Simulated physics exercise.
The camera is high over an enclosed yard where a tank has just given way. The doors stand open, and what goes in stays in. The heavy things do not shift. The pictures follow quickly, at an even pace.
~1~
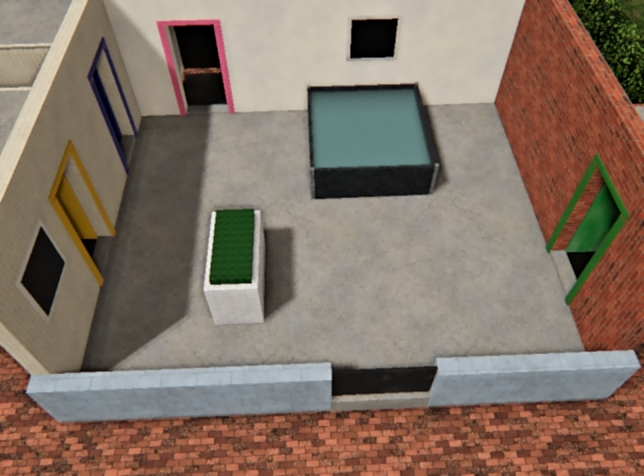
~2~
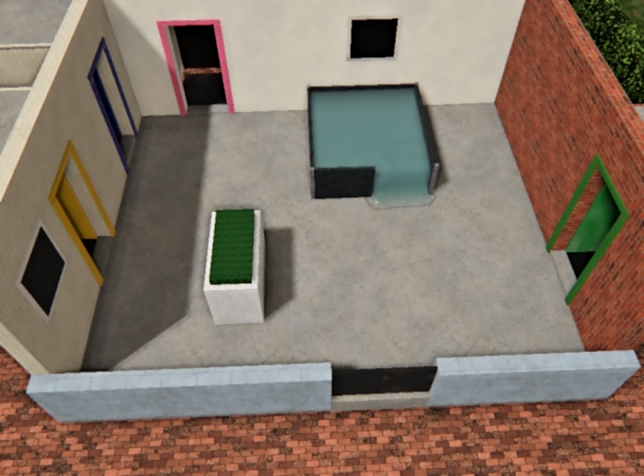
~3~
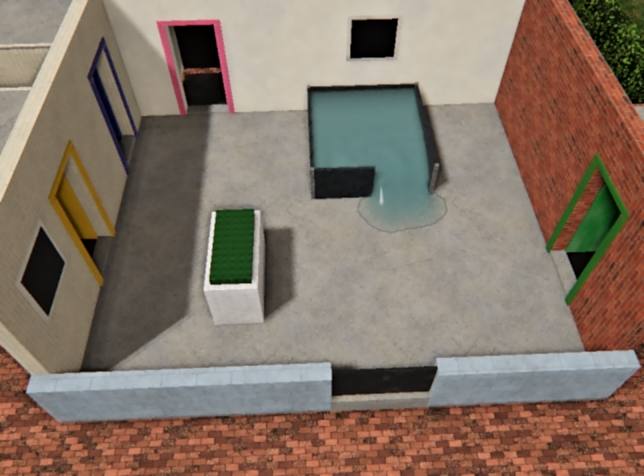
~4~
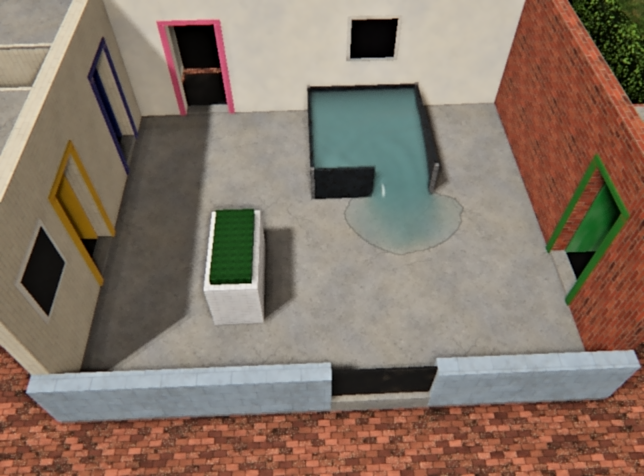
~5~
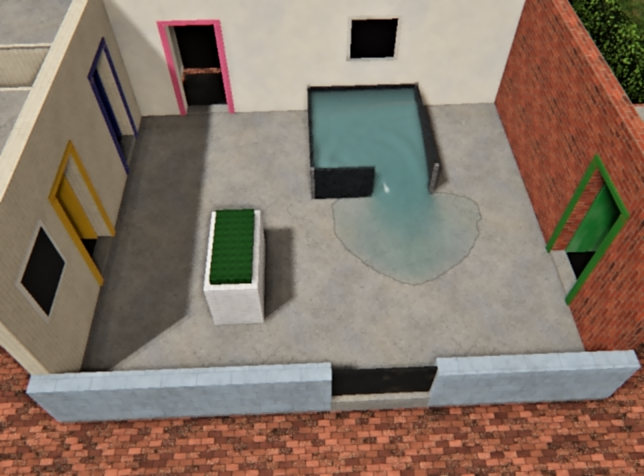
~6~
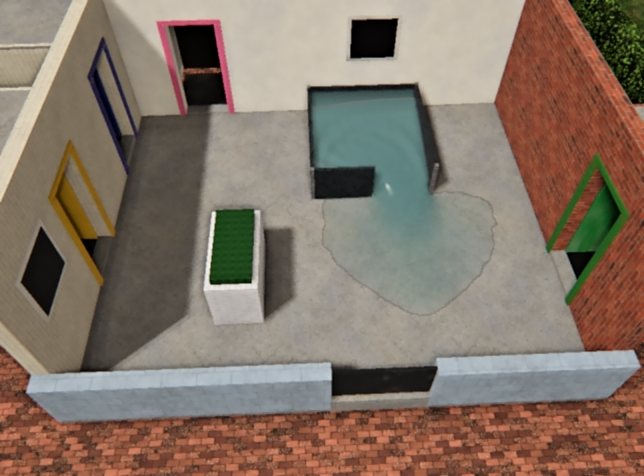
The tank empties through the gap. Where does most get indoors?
Most goes in at the green door.
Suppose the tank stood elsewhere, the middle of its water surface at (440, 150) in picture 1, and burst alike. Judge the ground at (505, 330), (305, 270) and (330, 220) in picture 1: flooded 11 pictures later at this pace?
One after the other: Under water, clear, no water.
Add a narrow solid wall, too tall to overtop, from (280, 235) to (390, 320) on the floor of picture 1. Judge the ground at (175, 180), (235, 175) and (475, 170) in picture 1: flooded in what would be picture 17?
In turn: Free of water, dry, free of water.
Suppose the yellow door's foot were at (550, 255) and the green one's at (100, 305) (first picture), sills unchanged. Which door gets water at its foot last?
The pink-painted one.
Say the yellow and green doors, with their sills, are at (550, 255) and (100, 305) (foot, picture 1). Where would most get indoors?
That is the yellow-painted one.
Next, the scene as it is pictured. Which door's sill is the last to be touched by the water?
It is the one in pink.
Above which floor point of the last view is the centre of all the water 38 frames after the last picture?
Roughly at (360, 251).
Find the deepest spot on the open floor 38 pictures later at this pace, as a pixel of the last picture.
Close to (75, 397).
A moment on, water covers 30 % of the floor; blue door not reached, yellow door not reached, green door not reached, pink door not reached.
Next, water covers 35 % of the floor; blue door not reached, yellow door not reached, green door a trickle in, pink door not reached.
Then, water covers 45 % of the floor; blue door not reached, yellow door not reached, green door some in, pink door not reached.
Later, water covers 65 % of the floor; blue door not reached, yellow door a trickle in, green door a lot in, pink door not reached.
In the end, water covers 100 % of the floor; blue door wet at the sill, nothing in, yellow door some in, green door a lot in, pink door a trickle in; the green door has let in the most.
